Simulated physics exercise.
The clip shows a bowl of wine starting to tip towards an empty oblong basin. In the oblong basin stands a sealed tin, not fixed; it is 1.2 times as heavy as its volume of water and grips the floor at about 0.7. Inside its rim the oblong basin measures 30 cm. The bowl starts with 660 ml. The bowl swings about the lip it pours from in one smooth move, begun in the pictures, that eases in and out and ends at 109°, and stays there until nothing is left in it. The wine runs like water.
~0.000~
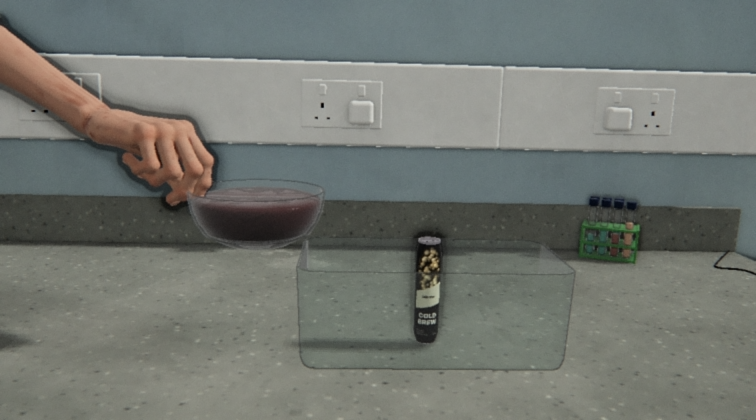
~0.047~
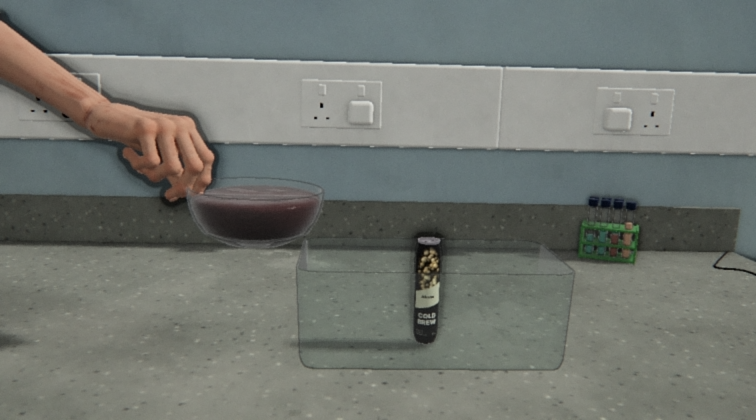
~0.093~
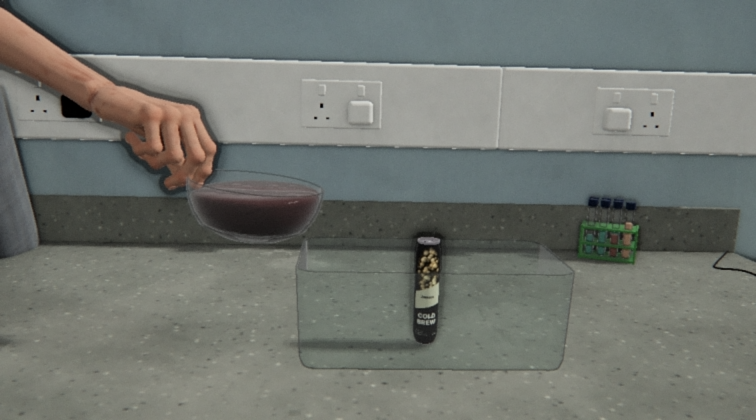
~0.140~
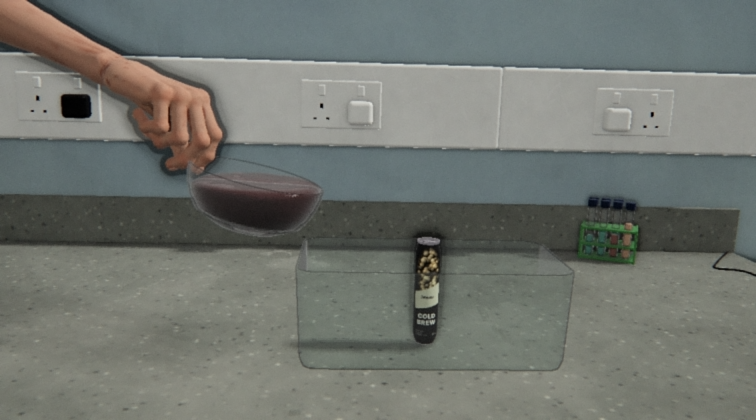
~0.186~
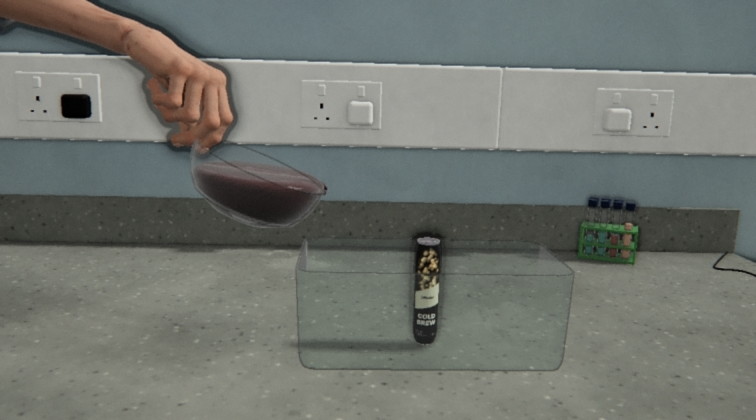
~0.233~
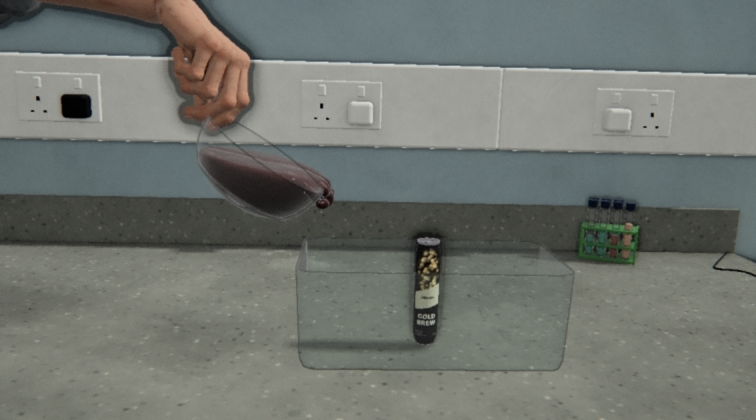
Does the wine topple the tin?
It topples.
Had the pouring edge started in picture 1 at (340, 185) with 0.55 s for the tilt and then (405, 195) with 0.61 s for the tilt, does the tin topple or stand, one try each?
First it falls; then it remains upright.
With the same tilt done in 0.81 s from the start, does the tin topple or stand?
The tin goes over.
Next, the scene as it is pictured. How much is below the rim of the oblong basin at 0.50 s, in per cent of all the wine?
Some 34 per cent.
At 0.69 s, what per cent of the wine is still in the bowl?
Near 0 in a hundred.
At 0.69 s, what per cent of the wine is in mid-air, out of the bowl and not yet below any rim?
Some 1 per cent.
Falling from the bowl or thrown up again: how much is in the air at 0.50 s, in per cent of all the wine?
Near 54 in a hundred.
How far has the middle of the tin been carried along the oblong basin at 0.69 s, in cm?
About 3 cm.
After 0.50 s the tilt is 100° and 12 per cent is still to pour; the tin stands where it began.
After 0.69 s the tilt is 109° and 0 per cent is still to pour; the tin leans 23°.
After 0.89 s the tilt is 109° and 0 per cent is still to pour; the tin lies on its side.
After 1.11 s the tilt is 109° and 0 per cent is still to pour; the tin lies on its side.
In the end the tin lies on its side.
